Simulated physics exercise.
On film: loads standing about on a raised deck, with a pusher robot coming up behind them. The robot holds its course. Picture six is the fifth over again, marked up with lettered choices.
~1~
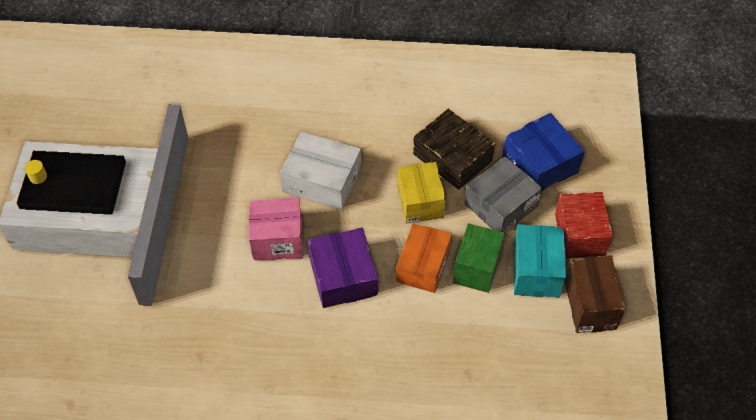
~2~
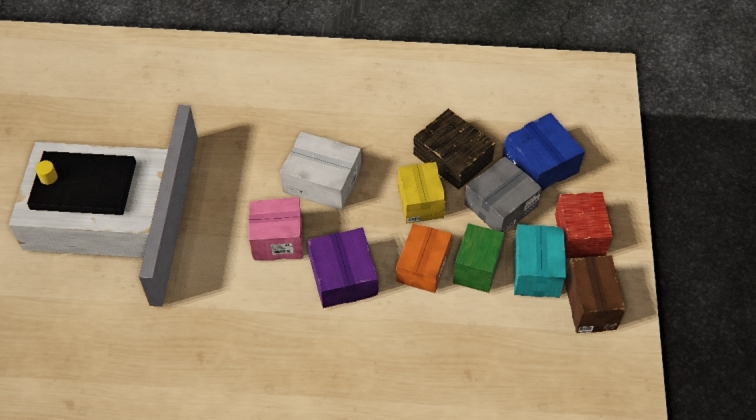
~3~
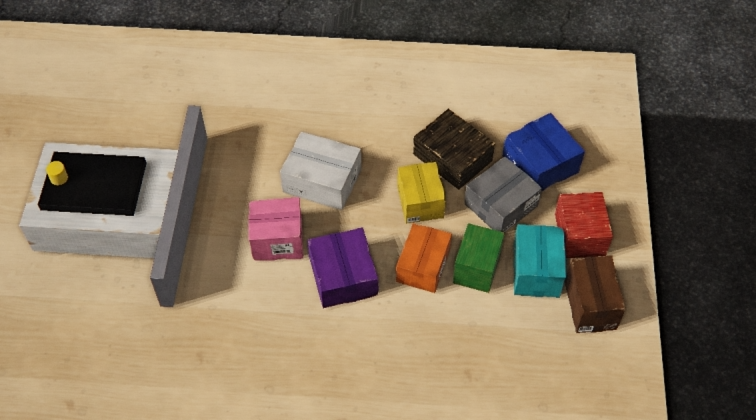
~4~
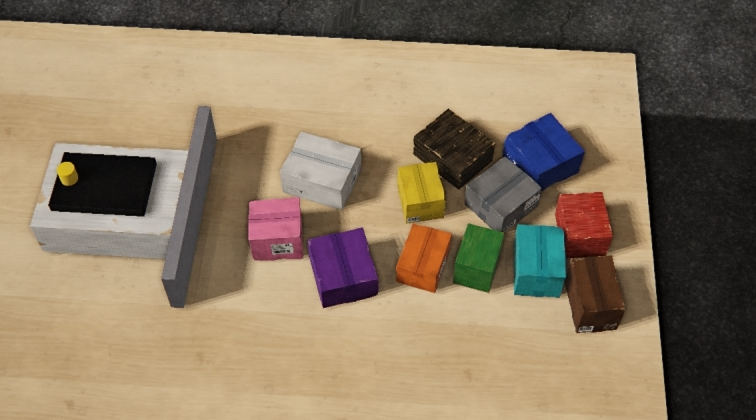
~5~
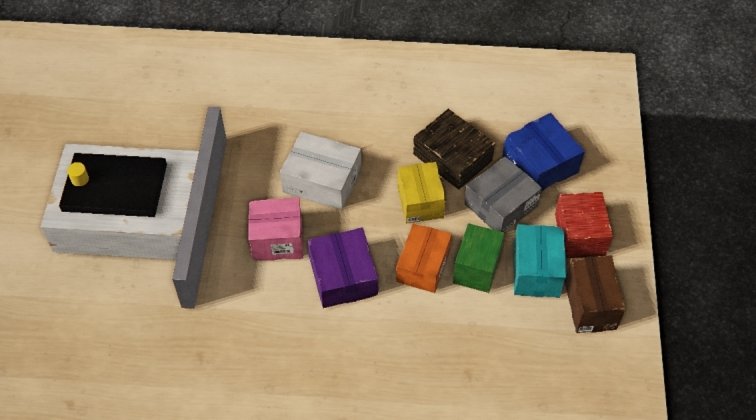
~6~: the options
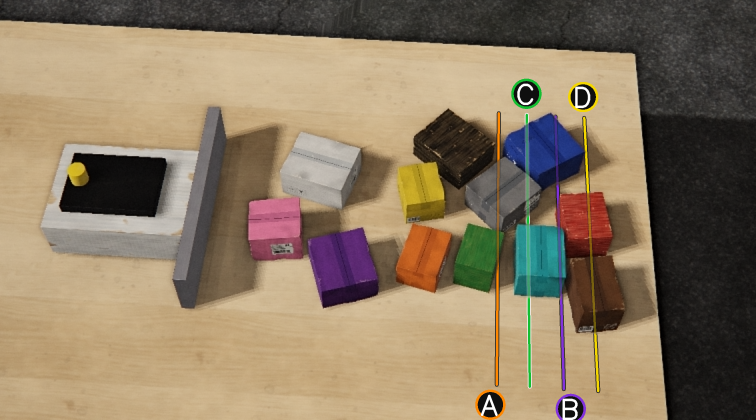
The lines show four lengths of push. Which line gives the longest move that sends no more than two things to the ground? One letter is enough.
As far as mark A.
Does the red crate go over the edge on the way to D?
Yes.
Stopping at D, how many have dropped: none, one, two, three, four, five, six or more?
Six or more.
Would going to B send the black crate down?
By then, no.
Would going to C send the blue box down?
By then, no.
On the marked copy, A at (498, 237); B at (559, 241); C at (528, 239); D at (591, 243).
Taking A. A third of the way, robot (228, 190); purple parcel (379, 280); orange box (439, 262).
Two thirds of the way, robot (338, 197); red crate (615, 221); brown box (620, 300).
When it is over, robot (419, 201); red crate over the edge; turquoise box over the edge; two fallen.
As for the rest, B drops five; C drops three; D drops eight.
